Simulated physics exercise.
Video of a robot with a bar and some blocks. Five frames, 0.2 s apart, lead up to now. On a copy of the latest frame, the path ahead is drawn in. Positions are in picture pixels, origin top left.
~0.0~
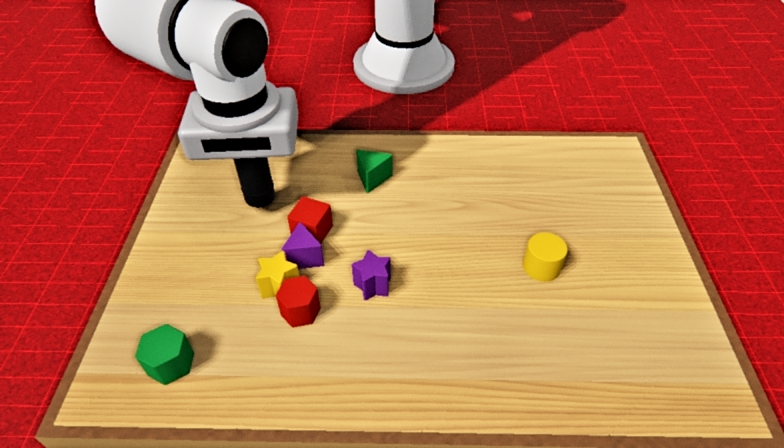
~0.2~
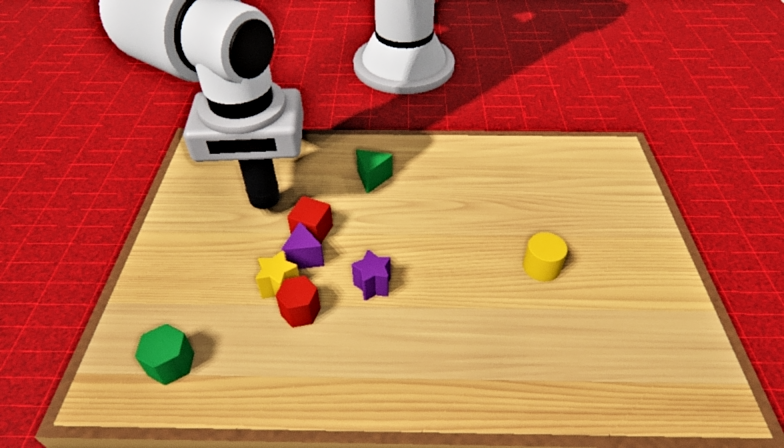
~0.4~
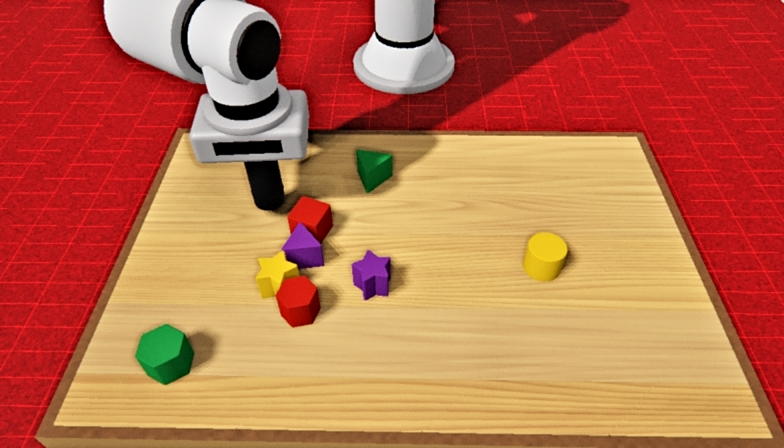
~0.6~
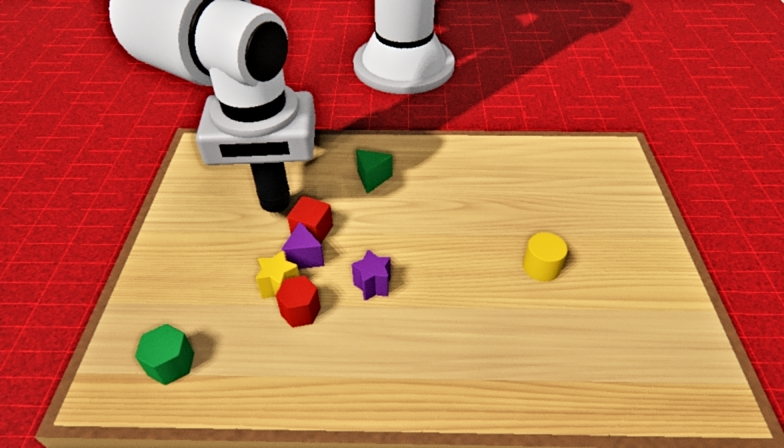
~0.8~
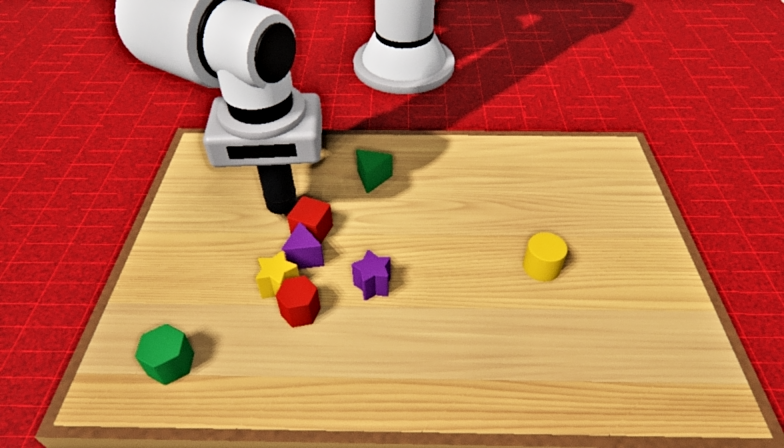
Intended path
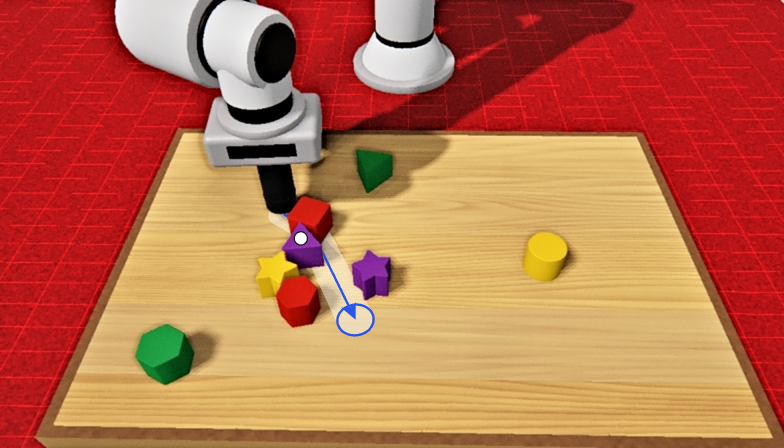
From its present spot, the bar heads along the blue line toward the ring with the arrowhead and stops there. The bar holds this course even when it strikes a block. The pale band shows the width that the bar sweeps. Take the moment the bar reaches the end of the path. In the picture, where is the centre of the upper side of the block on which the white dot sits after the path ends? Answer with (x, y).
Its top middle: (303, 272).
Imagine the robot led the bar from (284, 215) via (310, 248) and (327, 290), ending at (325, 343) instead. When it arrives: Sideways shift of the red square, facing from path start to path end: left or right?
The red square goes left.
The drawn path runs from (284, 215) through (316, 240) and (335, 277) to (355, 320); the dot is on the purple triangular block.
On the path given first. One third of the way, bar at (315, 230); yellow star-shaped block at (271, 271); purple triangular block at (298, 248), turned 20° clockwise; red square at (341, 232).
Two thirds of the way, bar at (333, 267); yellow star-shaped block at (262, 276); red hexagon at (293, 299), turned 15° anticlockwise; purple triangular block at (300, 269), turned 105° clockwise; red square at (366, 248), turned 40° anticlockwise; purple star-shaped block at (385, 271), turned 30° clockwise.
At the end, bar at (355, 310); yellow star-shaped block at (262, 275); red hexagon at (293, 299), turned 15° anticlockwise; purple triangular block at (303, 272), turned 125° clockwise; red square at (368, 248), turned 45° anticlockwise; purple star-shaped block at (385, 272), turned 30° clockwise.
